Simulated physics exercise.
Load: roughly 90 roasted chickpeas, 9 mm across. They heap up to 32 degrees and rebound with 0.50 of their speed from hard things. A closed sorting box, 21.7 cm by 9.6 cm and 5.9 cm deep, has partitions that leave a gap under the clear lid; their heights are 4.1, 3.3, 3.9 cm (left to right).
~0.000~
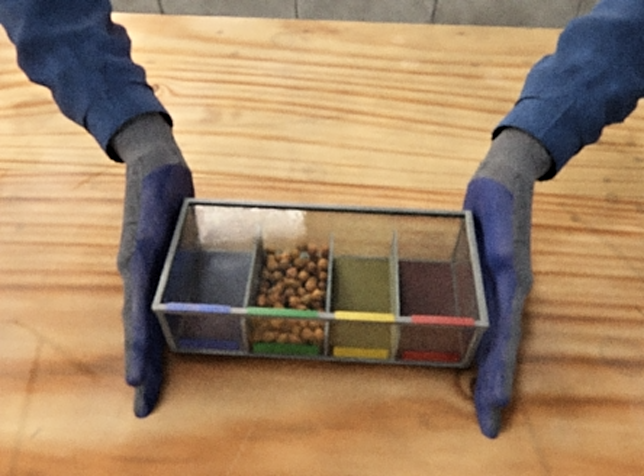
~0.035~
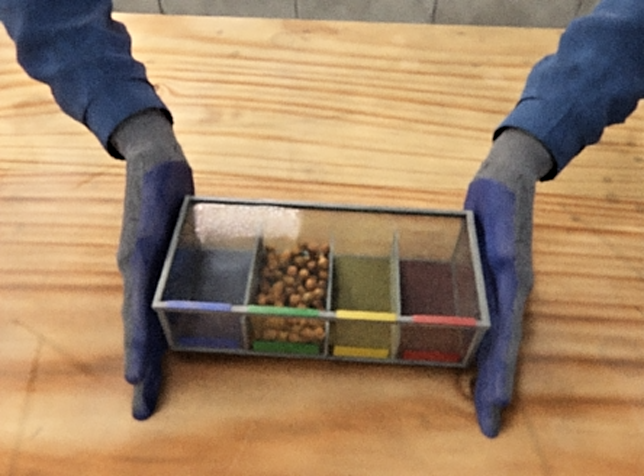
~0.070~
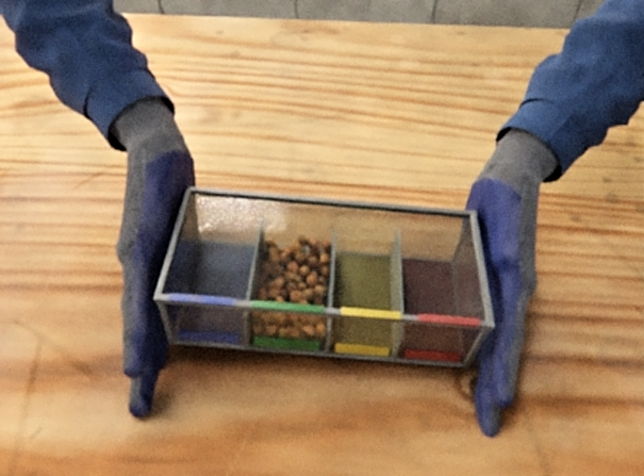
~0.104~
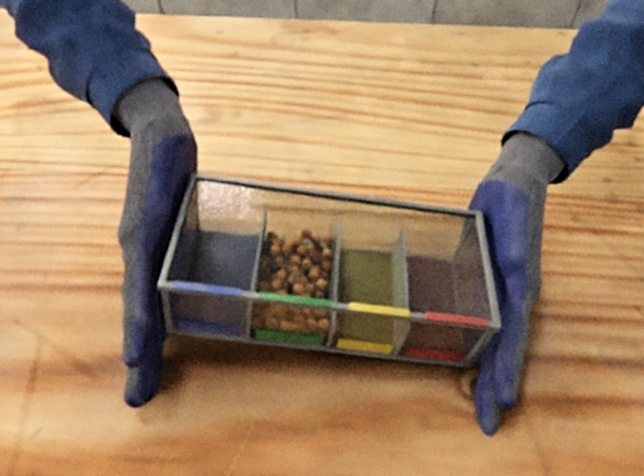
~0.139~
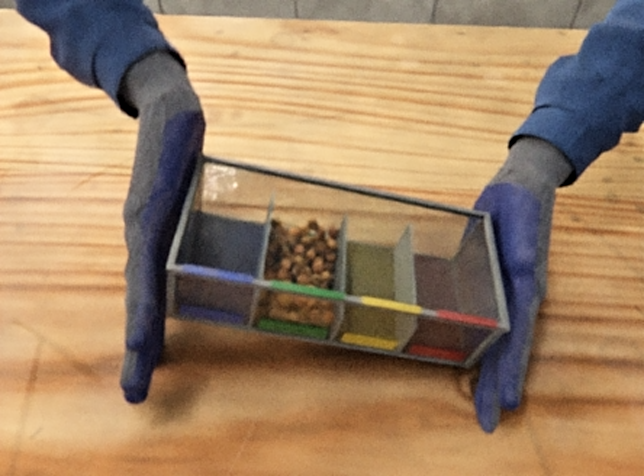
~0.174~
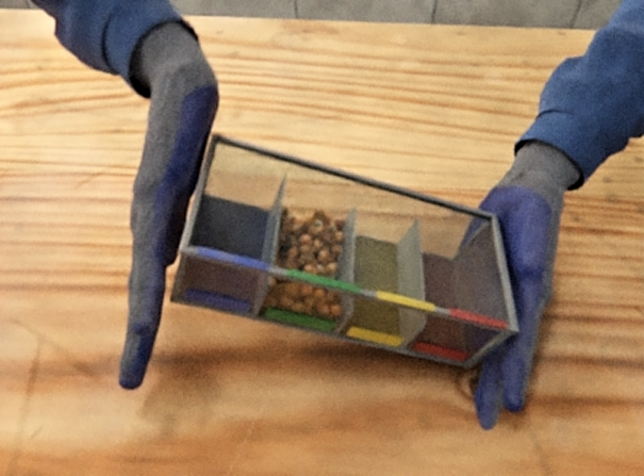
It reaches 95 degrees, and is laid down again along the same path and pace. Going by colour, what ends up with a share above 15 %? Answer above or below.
Red compartment: Above; blue compartment: Below; green compartment: Above; yellow compartment: Above.
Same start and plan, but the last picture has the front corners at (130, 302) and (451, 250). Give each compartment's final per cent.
Red 0; blue 45; green 55; yellow 0.
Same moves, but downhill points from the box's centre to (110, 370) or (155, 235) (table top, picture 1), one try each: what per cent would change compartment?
Some 35 and 40 per cent.
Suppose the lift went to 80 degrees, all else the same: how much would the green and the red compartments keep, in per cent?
In that case green 70; red 15.
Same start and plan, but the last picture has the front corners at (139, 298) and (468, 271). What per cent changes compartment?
In that case some 35 per cent.
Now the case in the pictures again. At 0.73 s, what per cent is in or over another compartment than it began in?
About 20 per cent.
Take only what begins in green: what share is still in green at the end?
About 20 per cent.
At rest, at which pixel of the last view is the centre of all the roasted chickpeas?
Around (433, 305).
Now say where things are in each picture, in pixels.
The first picture shows box tilt 0 degrees, front corners at (160, 306) and (481, 323); green 100 %.
The second picture shows box tilt 1 degrees, front corners at (160, 304) and (483, 323).
The third picture shows box tilt 3 degrees, front corners at (162, 296) and (487, 323), lowest corner right front.
The fourth picture shows box tilt 7 degrees, front corners at (165, 284) and (493, 324), lowest corner right front.
The fifth picture shows box tilt 13 degrees, front corners at (174, 266) and (502, 325), lowest corner right front.
The sixth picture shows box tilt 18 degrees, front corners at (187, 248) and (511, 327), lowest corner right front; green 100 %. The box's pace is about 160 degrees a second.
Then, at 0.73 s, tilt 95 degrees; green 80 %, yellow 20 %.
After 1.10 s, tilt 41 degrees; red 55 %, green 25 %, yellow 20 %.
After 1.56 s, tilt 0 degrees; red 55 %, green 25 %, yellow 20 %.
By 1.9 s all is still; red 55 %, blue 0 %, green 25 %, yellow 20 %.
